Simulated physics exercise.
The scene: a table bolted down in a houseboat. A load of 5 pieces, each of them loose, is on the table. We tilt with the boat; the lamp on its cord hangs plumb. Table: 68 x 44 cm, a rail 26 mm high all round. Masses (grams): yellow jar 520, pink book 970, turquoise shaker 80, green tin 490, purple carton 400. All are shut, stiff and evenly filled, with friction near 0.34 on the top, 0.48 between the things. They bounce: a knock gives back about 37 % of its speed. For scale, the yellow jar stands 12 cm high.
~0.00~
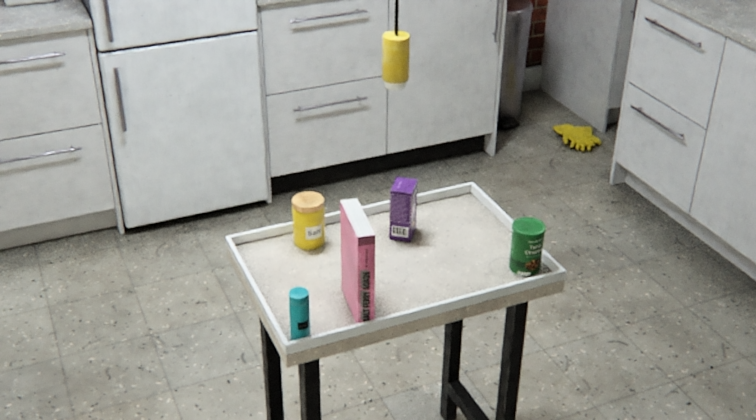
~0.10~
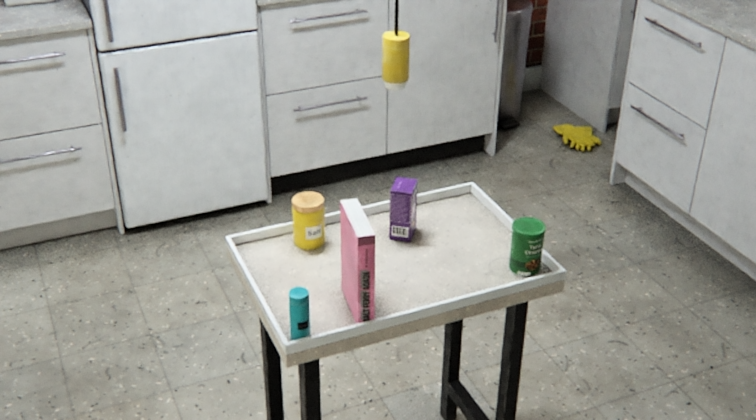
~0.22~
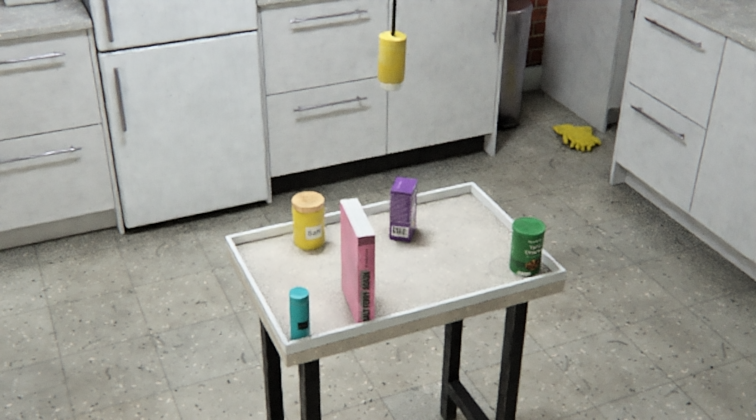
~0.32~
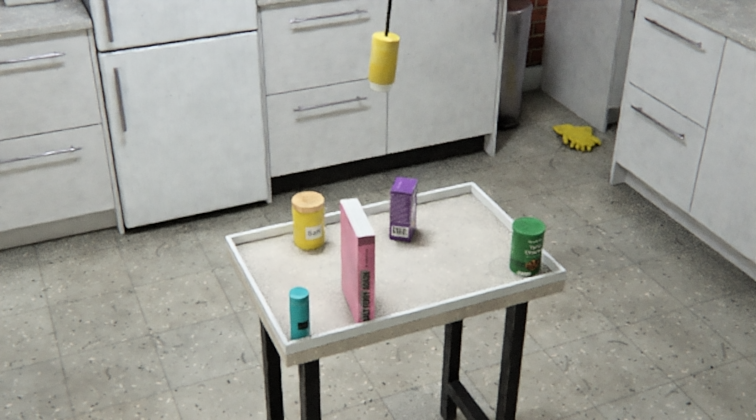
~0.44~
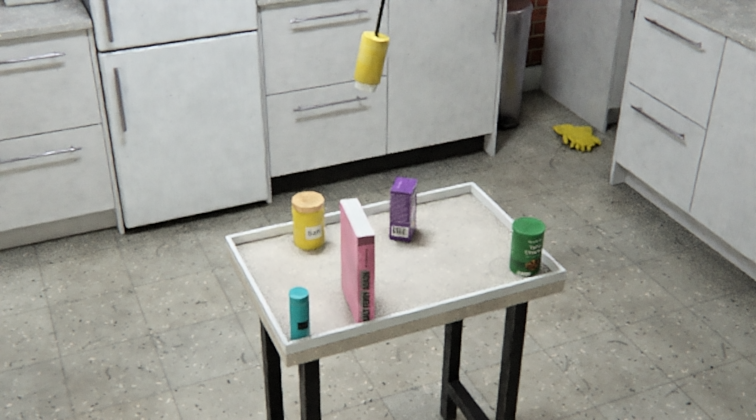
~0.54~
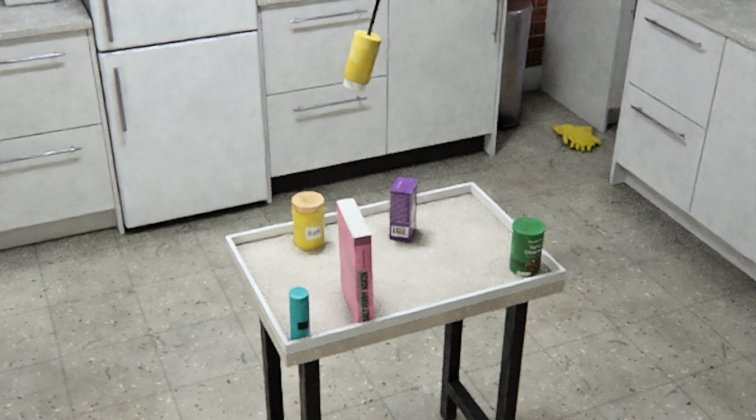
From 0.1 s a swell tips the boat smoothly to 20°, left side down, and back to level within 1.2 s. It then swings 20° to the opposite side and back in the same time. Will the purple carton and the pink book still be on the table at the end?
The purple carton remains on top; the pink book goes over the edge.
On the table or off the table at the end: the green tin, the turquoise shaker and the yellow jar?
The green tin ends on the table; the turquoise shaker finishes off the table; the yellow jar ends on the table.
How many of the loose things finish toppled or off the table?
2 of them.
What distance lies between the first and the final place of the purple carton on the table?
Some 0 cm.
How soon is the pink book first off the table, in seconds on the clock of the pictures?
At about 1.0 s.
After 0.94 s, boat heeled 13°, left side down; turquoise shaker now off the table; pink book on its side near (278, 293).
After 1.24 s, boat level; pink book now off the table.
After 1.44 s, boat heeled 3°, right side down.
After 1.74 s, boat heeled 17°, right side down.
In the end (3.0 s), off the table, pink book and turquoise shaker; the other 3 under 5 cm from the start. In the last view, purple carton near (403, 210).
